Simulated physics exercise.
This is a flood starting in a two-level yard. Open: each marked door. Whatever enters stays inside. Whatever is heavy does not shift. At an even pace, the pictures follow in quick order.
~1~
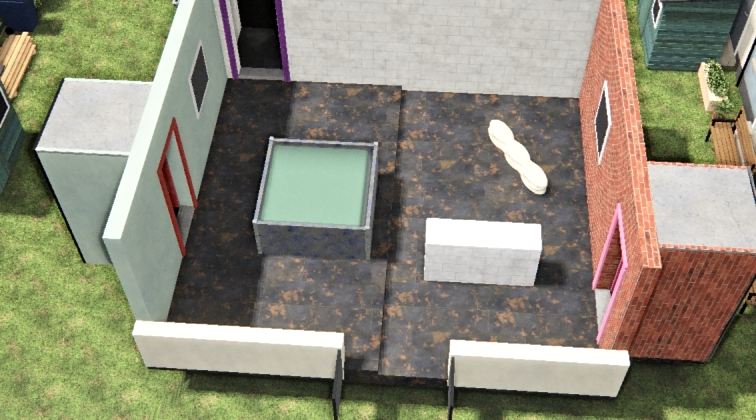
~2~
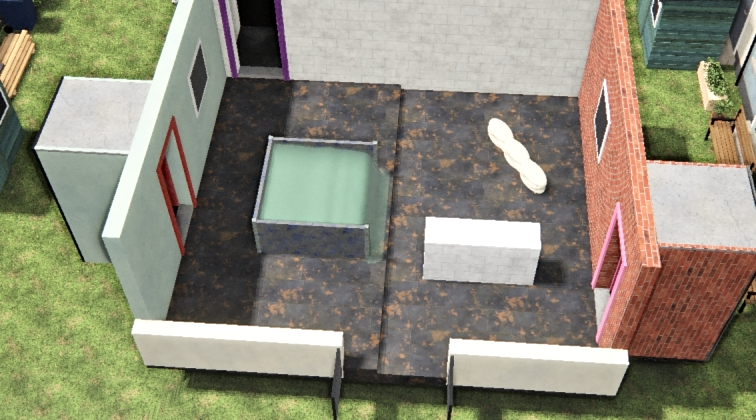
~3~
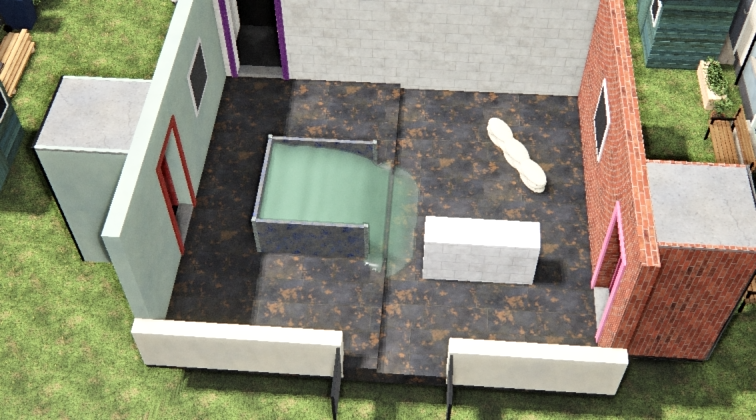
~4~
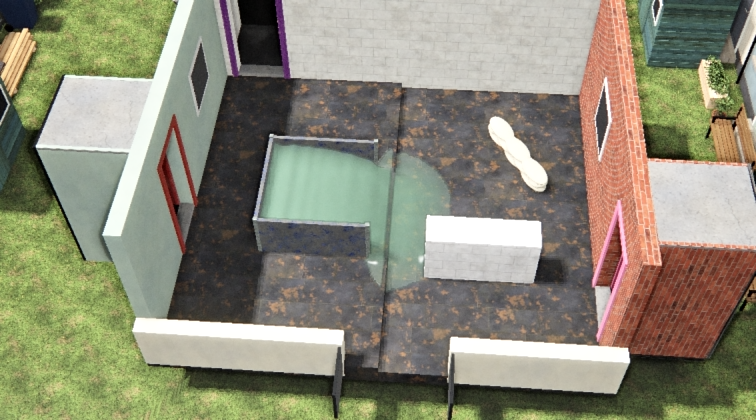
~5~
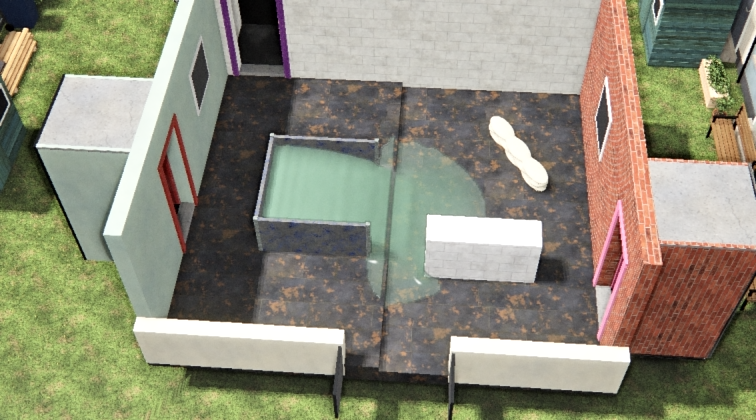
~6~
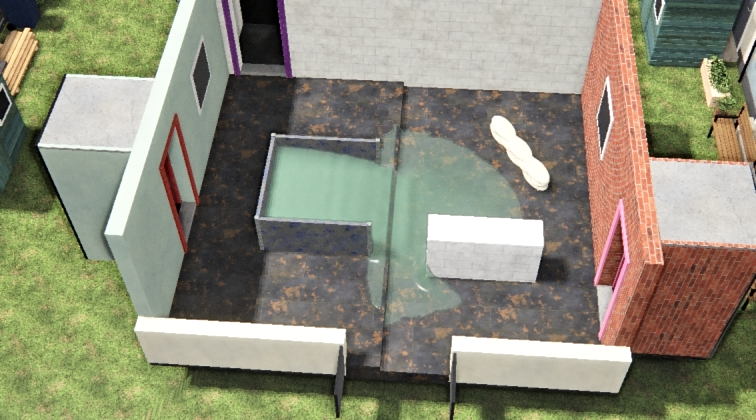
In this clip, greenish water in an open square tank pours out through its right side onto the dark floor of a walled yard, then fans steadily rightward, spreading around a low white block and toward a pale, lumpy object.
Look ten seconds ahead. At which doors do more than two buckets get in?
At the end, the purple door respects the limit; the red door respects the limit; the pink door breaks the limit.
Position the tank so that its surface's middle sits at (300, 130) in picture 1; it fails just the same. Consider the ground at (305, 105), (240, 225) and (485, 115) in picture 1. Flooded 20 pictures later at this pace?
Taking them in the order asked: Spared, then spared, then inundated.
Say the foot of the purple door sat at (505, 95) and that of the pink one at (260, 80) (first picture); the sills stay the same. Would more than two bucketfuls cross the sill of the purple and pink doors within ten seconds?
Result - purple door crosses the line, pink door does not reach it.
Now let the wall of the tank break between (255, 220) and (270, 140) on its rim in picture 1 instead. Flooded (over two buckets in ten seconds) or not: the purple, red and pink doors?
Here's how it goes: The purple door overshoots, the red door overshoots, the pink door overshoots.
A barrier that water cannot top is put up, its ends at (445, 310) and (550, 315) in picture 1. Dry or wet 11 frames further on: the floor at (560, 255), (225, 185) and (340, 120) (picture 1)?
First soaked, then spared, then spared.
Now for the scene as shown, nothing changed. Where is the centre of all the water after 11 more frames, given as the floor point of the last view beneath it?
Somewhere near (450, 218).
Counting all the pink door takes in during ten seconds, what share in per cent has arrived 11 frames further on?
0 %.
A moment on, water covers 30 % of the floor; the purple door not reached, the red door not reached, the pink door not reached.
Next, water covers 40 % of the floor; the purple door not reached, the red door not reached, the pink door wet at the sill, nothing in.
Then, water covers 50 % of the floor; the purple door not reached, the red door not reached, the pink door under two buckets in.
Later, water covers 60 % of the floor; the purple door not reached, the red door not reached, the pink door over two buckets in.
In the end, water covers 60 % of the floor; the purple door not reached, the red door not reached, the pink door over two buckets in.
